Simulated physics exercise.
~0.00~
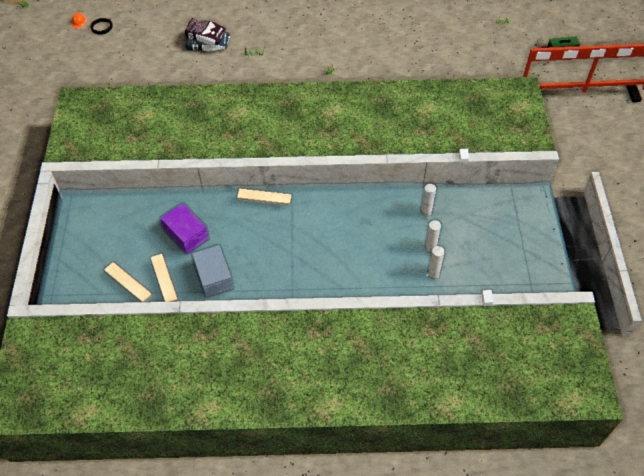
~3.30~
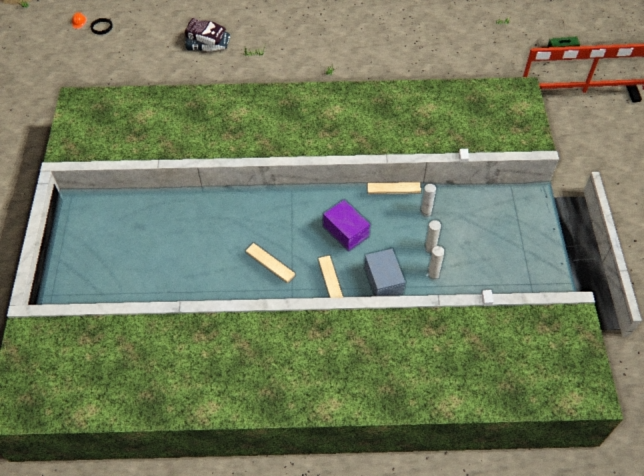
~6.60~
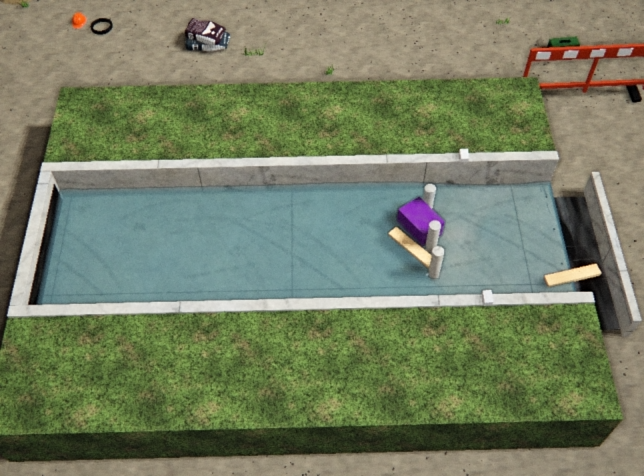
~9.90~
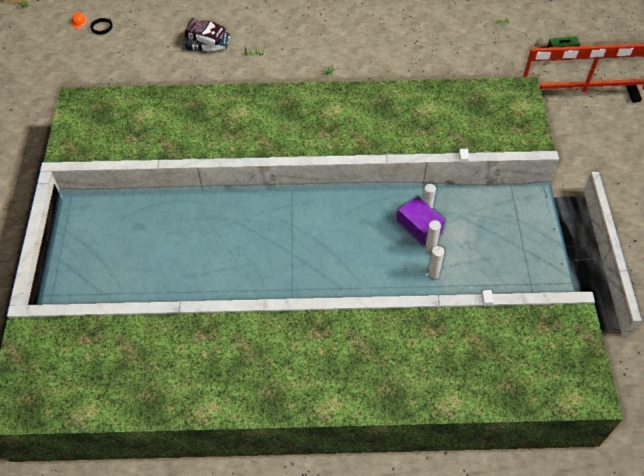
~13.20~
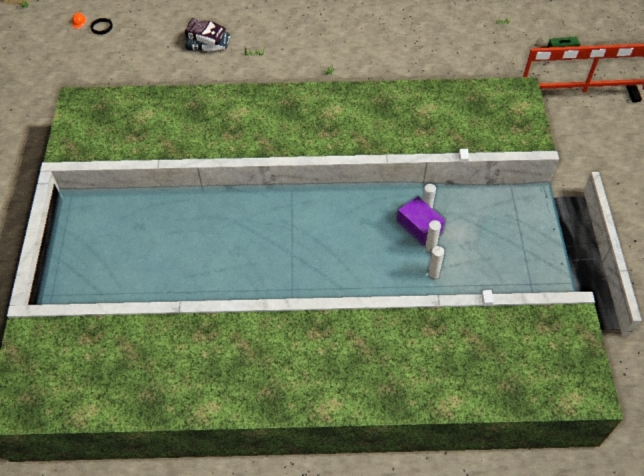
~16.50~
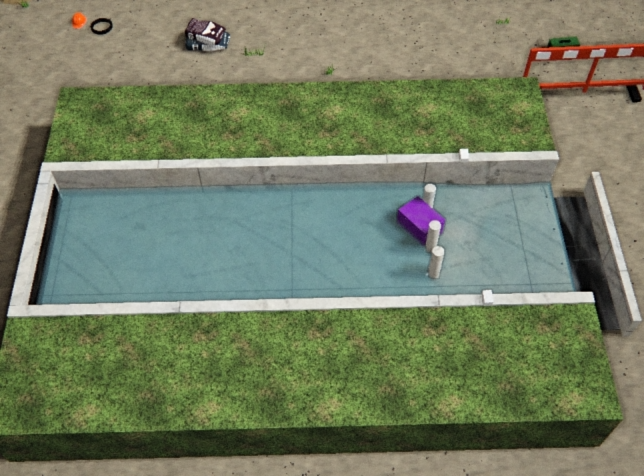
A purple crate drifts right and stays against posts after the other floating things leave.
